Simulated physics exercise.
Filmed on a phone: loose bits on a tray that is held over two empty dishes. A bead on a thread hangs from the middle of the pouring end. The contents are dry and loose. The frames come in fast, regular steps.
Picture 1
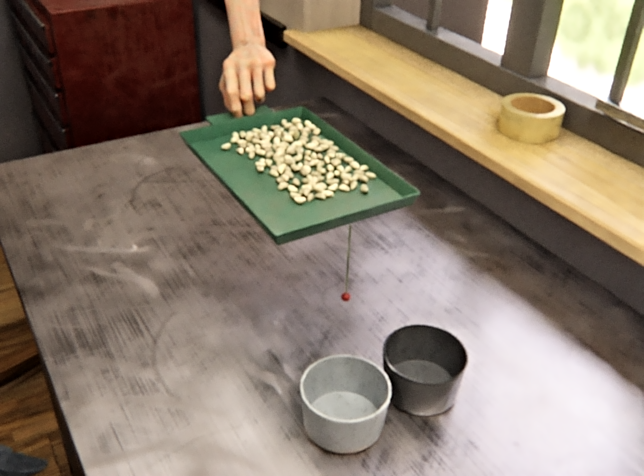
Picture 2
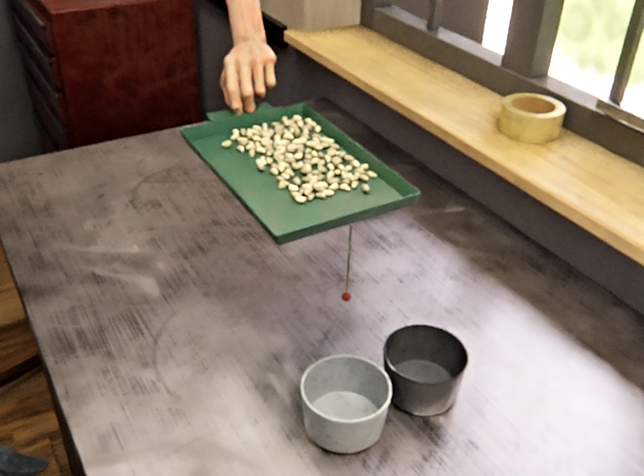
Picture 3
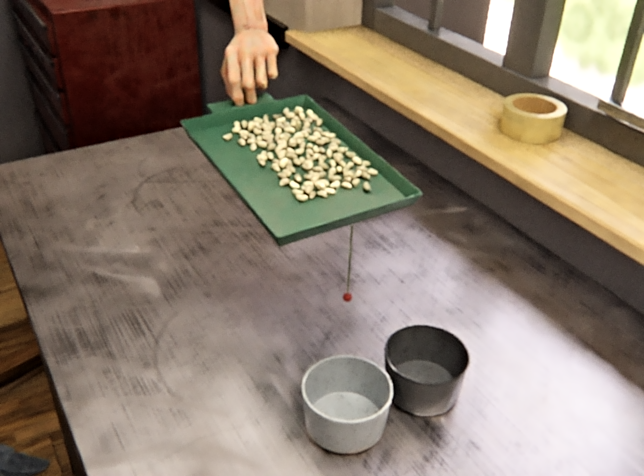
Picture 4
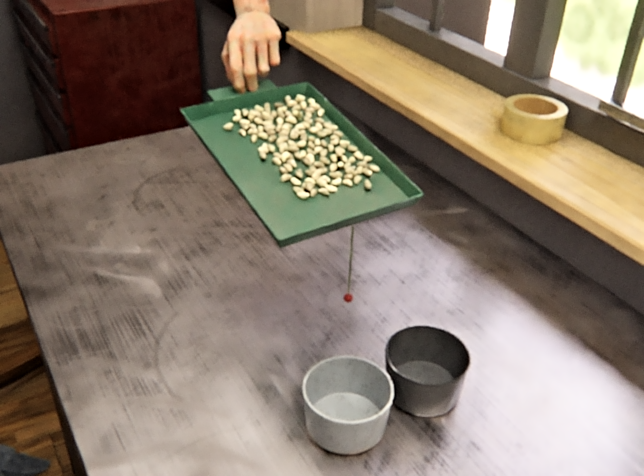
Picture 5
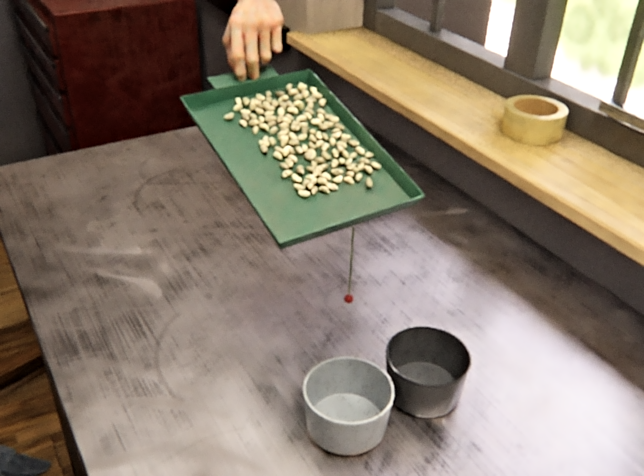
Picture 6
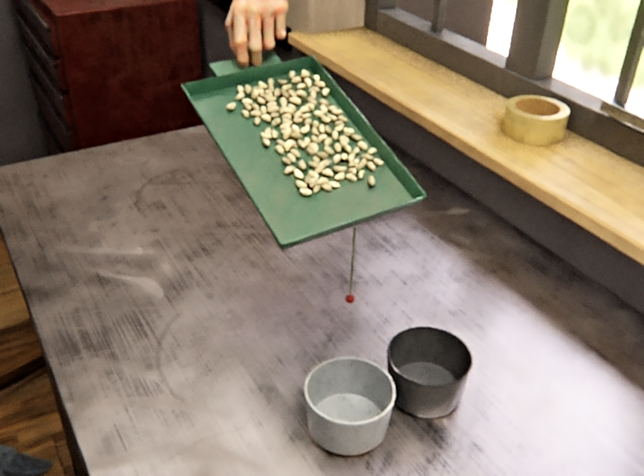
Green tray of pale beans tilting gradually as a hand raises its far end above two empty dishes on a table.
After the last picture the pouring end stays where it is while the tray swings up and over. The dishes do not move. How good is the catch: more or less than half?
Caught overall: Less than half.
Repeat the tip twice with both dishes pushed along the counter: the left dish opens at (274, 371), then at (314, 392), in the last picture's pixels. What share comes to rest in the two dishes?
First some 70, then 30 per cent.
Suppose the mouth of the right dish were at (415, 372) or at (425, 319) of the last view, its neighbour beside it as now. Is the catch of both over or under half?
The first try: Under half. The second: Over half.
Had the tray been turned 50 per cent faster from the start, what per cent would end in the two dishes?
About 40 per cent.
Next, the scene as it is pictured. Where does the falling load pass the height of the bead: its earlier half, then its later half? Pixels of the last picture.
At about (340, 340), then at (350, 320).
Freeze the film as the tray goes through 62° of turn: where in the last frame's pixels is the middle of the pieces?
Around (345, 219).
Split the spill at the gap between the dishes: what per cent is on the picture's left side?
Near 90 %.
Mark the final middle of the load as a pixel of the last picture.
Roughly at (349, 372).
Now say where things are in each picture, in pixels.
In the first frame, corners of the pouring end at (278, 231) and (413, 191), level; middle of the load at (298, 158), white beans; left dish at (369, 432); right dish at (450, 394); bead on its thread at (346, 297).
In the second frame, corners of the pouring end at (279, 231) and (414, 191), level; middle of the load at (299, 157).
In the third frame, corners of the pouring end at (280, 233) and (416, 192), tipped barely, lowest at the left corner; middle of the load at (300, 152).
In the fourth frame, corners of the pouring end at (281, 235) and (417, 192), tipped a little, lowest at the left corner; middle of the load at (302, 144).
In the fifth frame, corners of the pouring end at (282, 237) and (418, 193), tipped a little, lowest at the left corner; middle of the load at (303, 137).
In the sixth frame, corners of the pouring end at (284, 239) and (420, 194), tipped clearly, lowest at the left corner; middle of the load at (306, 130); left dish at (373, 434); right dish at (454, 397).
Soon, tray tipped steeply; most on the tray; a small part in the air.
A while on, tray tipped past a quarter turn; about a third on the tray; a stray few in the left dish; a stray few in the right dish; about half outside both; a small part in the air.
Towards the end, tray tipped past a quarter turn; a small part in the left dish; a small part in the right dish; nearly all outside both.
Finally, tray tipped past a quarter turn; a small part in the left dish; a small part in the right dish; nearly all outside both.
